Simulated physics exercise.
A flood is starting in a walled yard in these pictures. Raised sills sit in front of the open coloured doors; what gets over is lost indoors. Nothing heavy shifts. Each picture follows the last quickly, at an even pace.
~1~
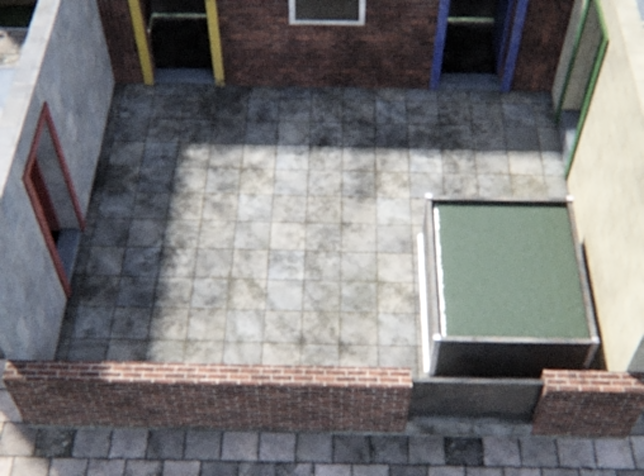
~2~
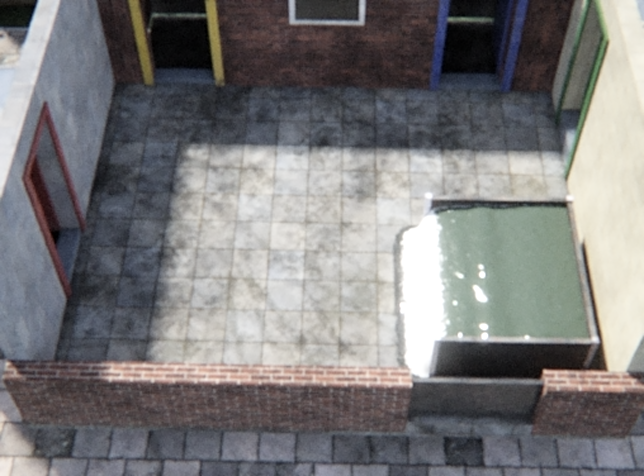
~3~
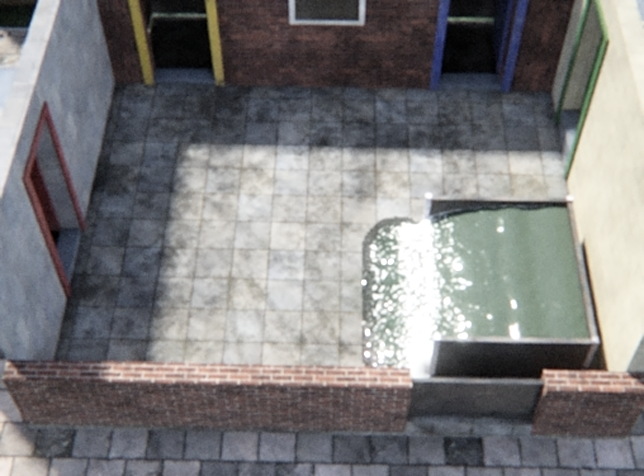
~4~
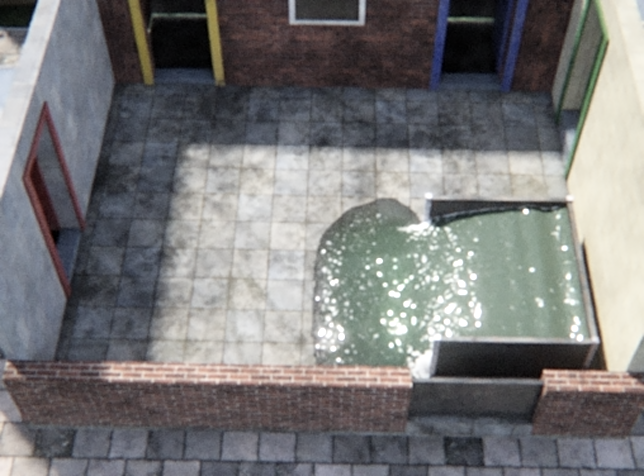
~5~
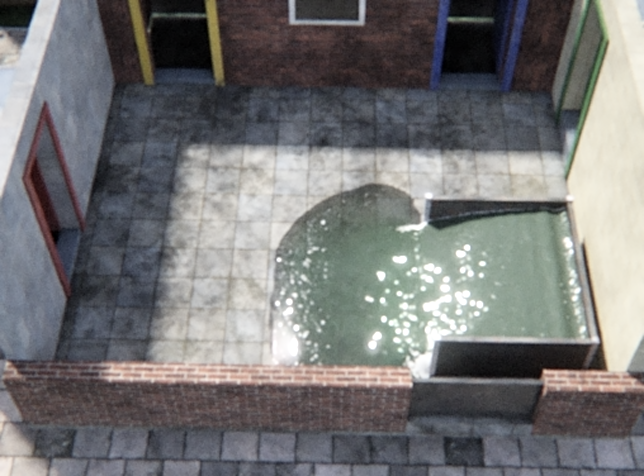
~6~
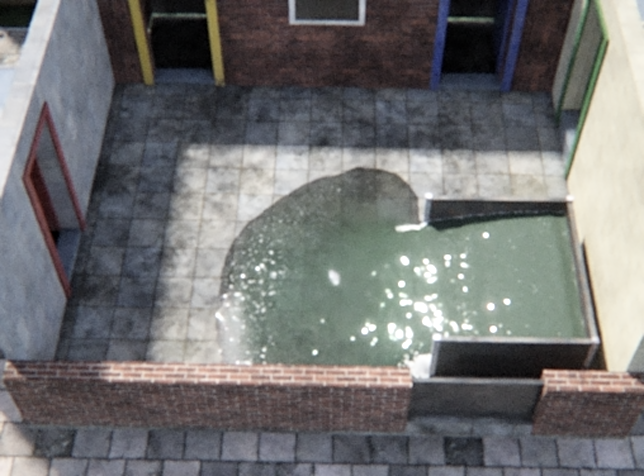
Green water fills a square tank at the right of a walled, grey-tiled yard, seen from high above by a camera that stays still. A yellow-framed and a blue-framed doorway stand in the brick back wall, with a red one at left, a green one at right and a low brick wall in front. The water bursts from the tank's left side, glittering white, then spreads leftward and backward across the tiles in a widening rounded sheet.
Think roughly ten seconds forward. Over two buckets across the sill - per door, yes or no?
Yellow door yes, blue door no, red door yes, green door no.
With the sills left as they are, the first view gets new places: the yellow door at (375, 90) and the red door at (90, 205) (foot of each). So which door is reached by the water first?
I'd say the one in red is reached first.
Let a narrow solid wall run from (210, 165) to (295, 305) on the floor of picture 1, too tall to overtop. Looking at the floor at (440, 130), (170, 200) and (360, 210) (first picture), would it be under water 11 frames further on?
Taking the points in order, they are high and dry, high and dry and inundated.
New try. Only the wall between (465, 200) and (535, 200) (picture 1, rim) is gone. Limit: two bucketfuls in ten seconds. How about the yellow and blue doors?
Lab note: Yellow below the mark, blue above the mark.
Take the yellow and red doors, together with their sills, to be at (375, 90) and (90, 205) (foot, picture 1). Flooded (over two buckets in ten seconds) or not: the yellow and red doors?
Result - yellow door: Remains below the limit; red door: Crosses the limit.
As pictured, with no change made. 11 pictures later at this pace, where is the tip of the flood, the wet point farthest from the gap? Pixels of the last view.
Roughly (104, 136).
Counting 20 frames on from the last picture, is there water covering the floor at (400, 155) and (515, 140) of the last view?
Taken in order, bone-dry then bone-dry.
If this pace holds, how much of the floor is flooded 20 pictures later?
That works out to some 70 in a hundred.
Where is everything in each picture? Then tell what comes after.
Still water in the water tank at (506, 269), in the first picture.
Water pours out at (431, 288) and has run to a hidden place, in the second picture.
The front is at a hidden place, out from the gap at (431, 291), in the third picture.
Water pours out at (431, 292) and has run to a hidden place, in the fourth picture.
The front is at a hidden place, out from the gap at (431, 292), in the fifth picture.
Water pours out at (431, 293) and has run to (228, 347), in the sixth picture.
A moment on, water covers 55 % of the floor; the yellow door not reached, the blue door not reached, the red door wet at the sill, nothing in, the green door not reached.
Next, water covers 65 % of the floor; the yellow door not reached, the blue door not reached, the red door over two buckets in, the green door not reached.
Then, water covers 70 % of the floor; the yellow door wet at the sill, nothing in, the blue door not reached, the red door far over two buckets in, the green door not reached.
Later, water covers 85 % of the floor; the yellow door over two buckets in, the blue door wet at the sill, nothing in, the red door far over two buckets in, the green door not reached.
In the end, water covers 95 % of the floor; the yellow door far over two buckets in, the blue door wet at the sill, nothing in, the red door far over two buckets in, the green door wet at the sill, nothing in.
